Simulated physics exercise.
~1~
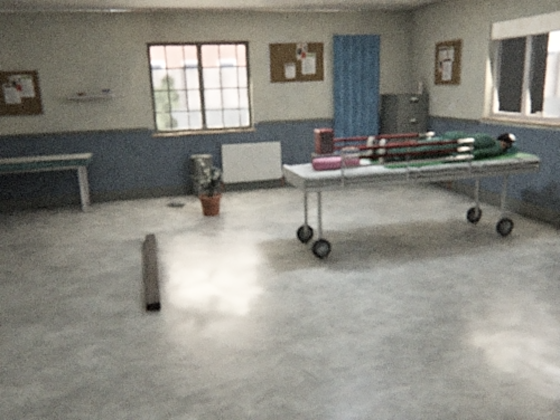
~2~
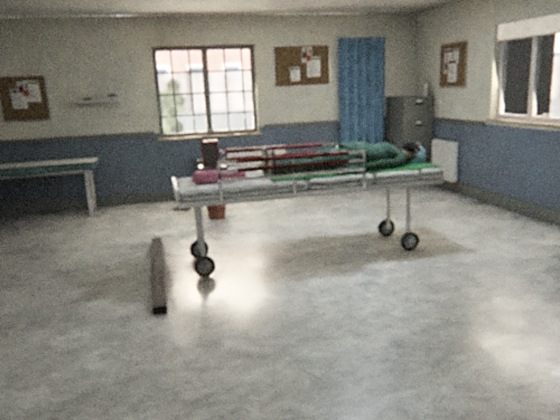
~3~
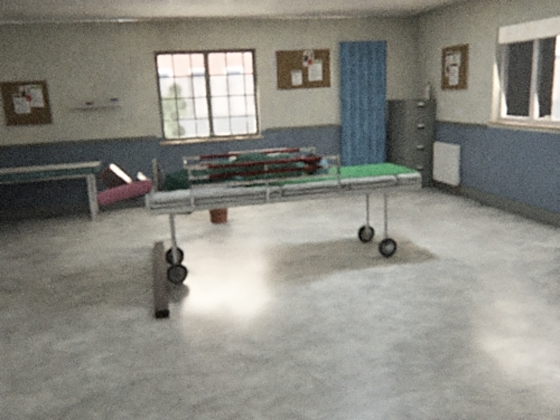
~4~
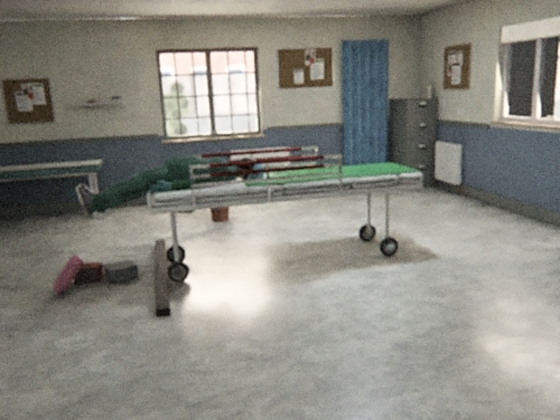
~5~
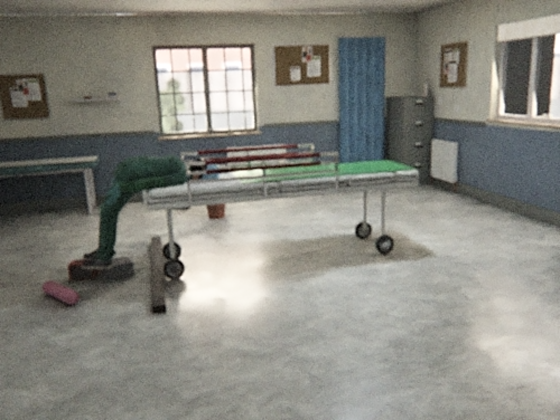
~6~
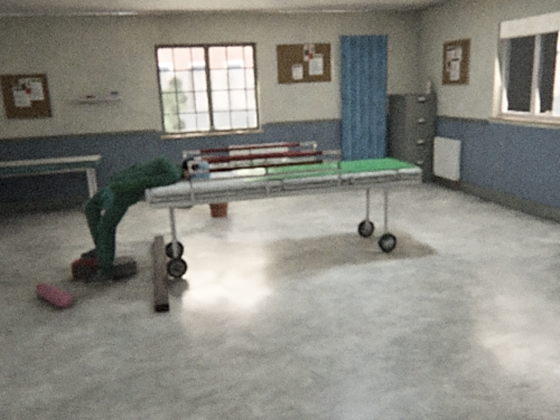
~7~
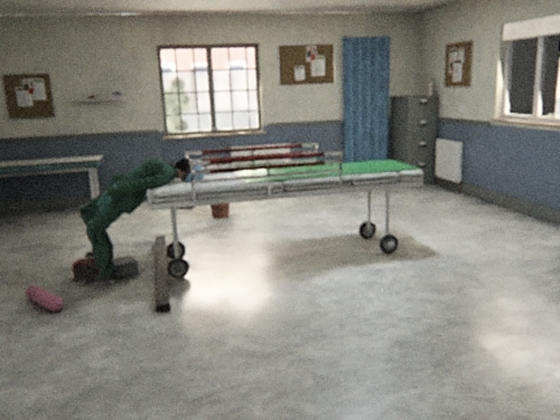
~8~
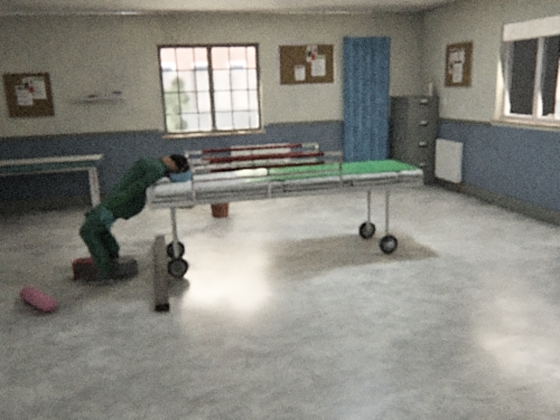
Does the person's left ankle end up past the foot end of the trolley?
Yes, the left ankle ends up past the foot end. The person's legs slide off the left end of the trolley and reach down towards the floor.
